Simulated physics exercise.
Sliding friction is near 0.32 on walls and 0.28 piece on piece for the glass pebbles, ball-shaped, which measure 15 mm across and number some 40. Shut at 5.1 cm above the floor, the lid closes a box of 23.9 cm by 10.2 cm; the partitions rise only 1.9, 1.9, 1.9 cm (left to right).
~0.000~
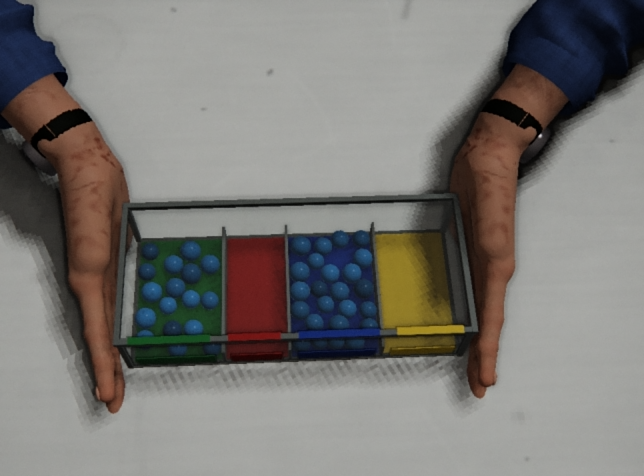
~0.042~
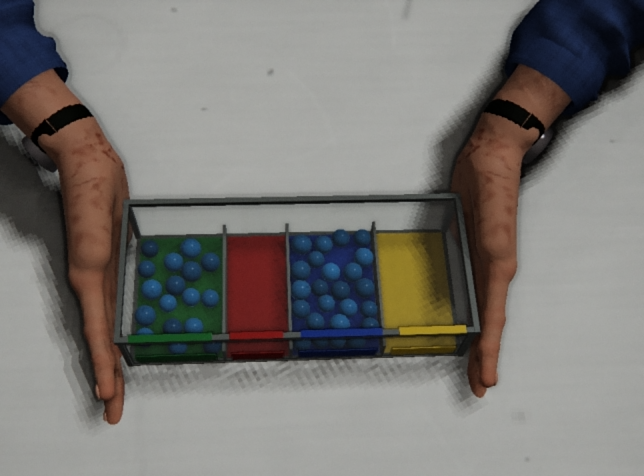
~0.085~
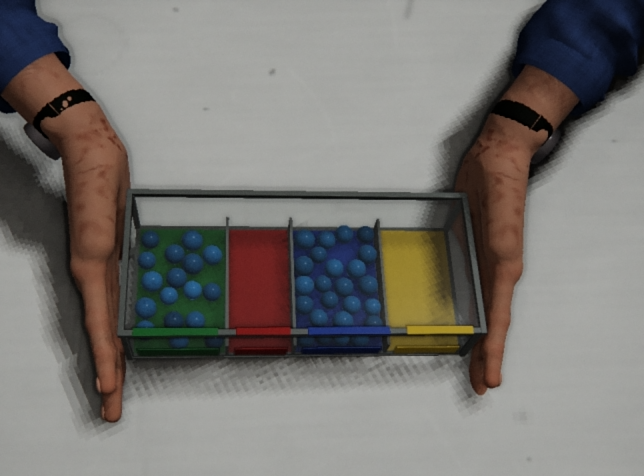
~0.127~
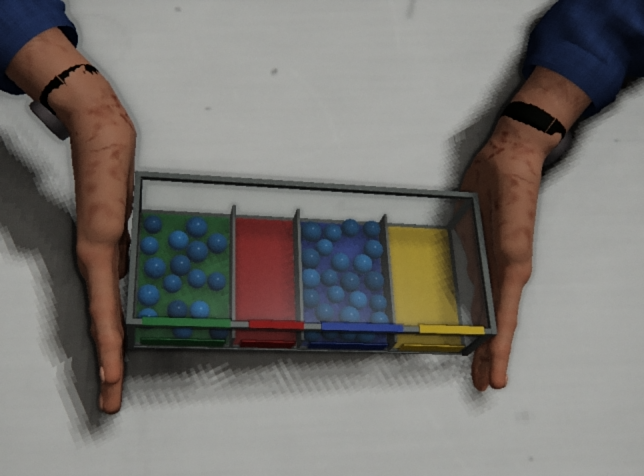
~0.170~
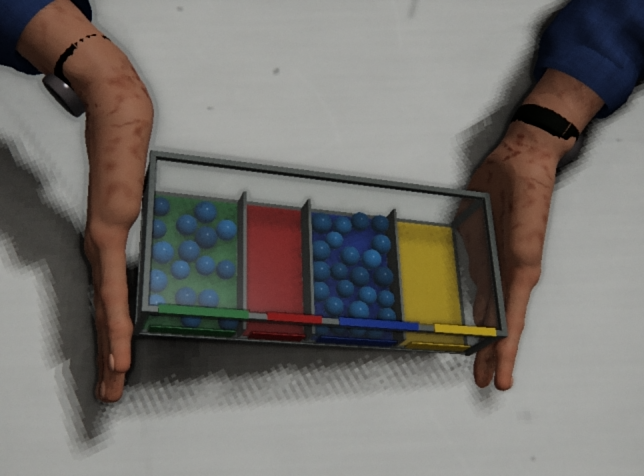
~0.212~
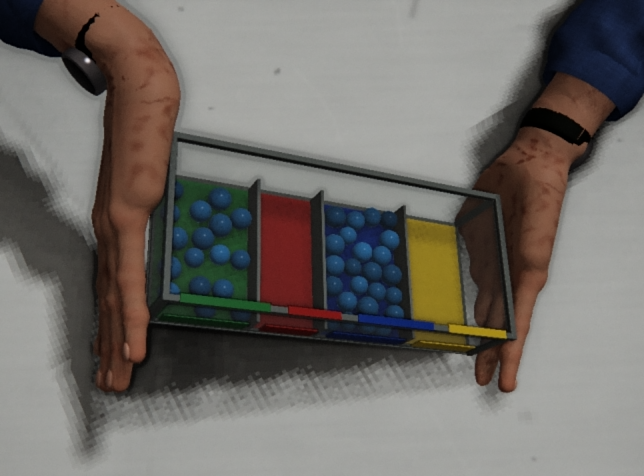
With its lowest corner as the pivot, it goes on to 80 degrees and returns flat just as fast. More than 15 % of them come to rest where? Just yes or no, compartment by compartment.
Red gets a no, blue gets a yes, green gets a no, yellow gets a yes.
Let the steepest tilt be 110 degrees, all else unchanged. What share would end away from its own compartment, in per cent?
About 100 per cent.
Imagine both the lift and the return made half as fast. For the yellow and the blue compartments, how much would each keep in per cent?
Then: Yellow 25, blue 50.
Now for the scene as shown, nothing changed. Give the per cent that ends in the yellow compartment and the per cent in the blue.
Yellow at 40 and blue at 50, in per cent.
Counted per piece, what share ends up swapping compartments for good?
Result: Roughly 65 %.
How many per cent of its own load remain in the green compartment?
Some 10 per cent.
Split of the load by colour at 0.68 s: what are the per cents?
Red = 15, blue = 55, green = 25, yellow = 0 (per cent).
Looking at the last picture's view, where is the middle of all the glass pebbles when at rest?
My guess is close to (374, 302).
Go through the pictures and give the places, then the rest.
The first frame shows box tilt 0 degrees, front corners at (120, 341) and (471, 328); blue 60 %, green 40 %.
The second frame shows box tilt 1 degrees, front corners at (120, 338) and (473, 328).
The third frame shows box tilt 5 degrees, front corners at (124, 331) and (480, 329), lowest corner right front.
The fourth frame shows box tilt 11 degrees, front corners at (133, 320) and (490, 330), lowest corner right front.
The fifth frame shows box tilt 17 degrees, front corners at (148, 306) and (500, 331), lowest corner right front.
The sixth frame shows box tilt 24 degrees, front corners at (169, 295) and (509, 334), lowest corner right front; blue 60 %, green 40 %. The box's pace is about 160 degrees a second.
Then, at 0.68 s, tilt 78 degrees; red 15 %, blue 55 %, green 25 %.
After 0.99 s, tilt 32 degrees; red 5 %, blue 50 %, yellow 40 %.
Then, at 1.40 s, tilt 0 degrees; red 5 %, blue 50 %, yellow 40 %.
At rest (2.2 s), red 5 %, blue 50 %, green 0 %, yellow 40 %.
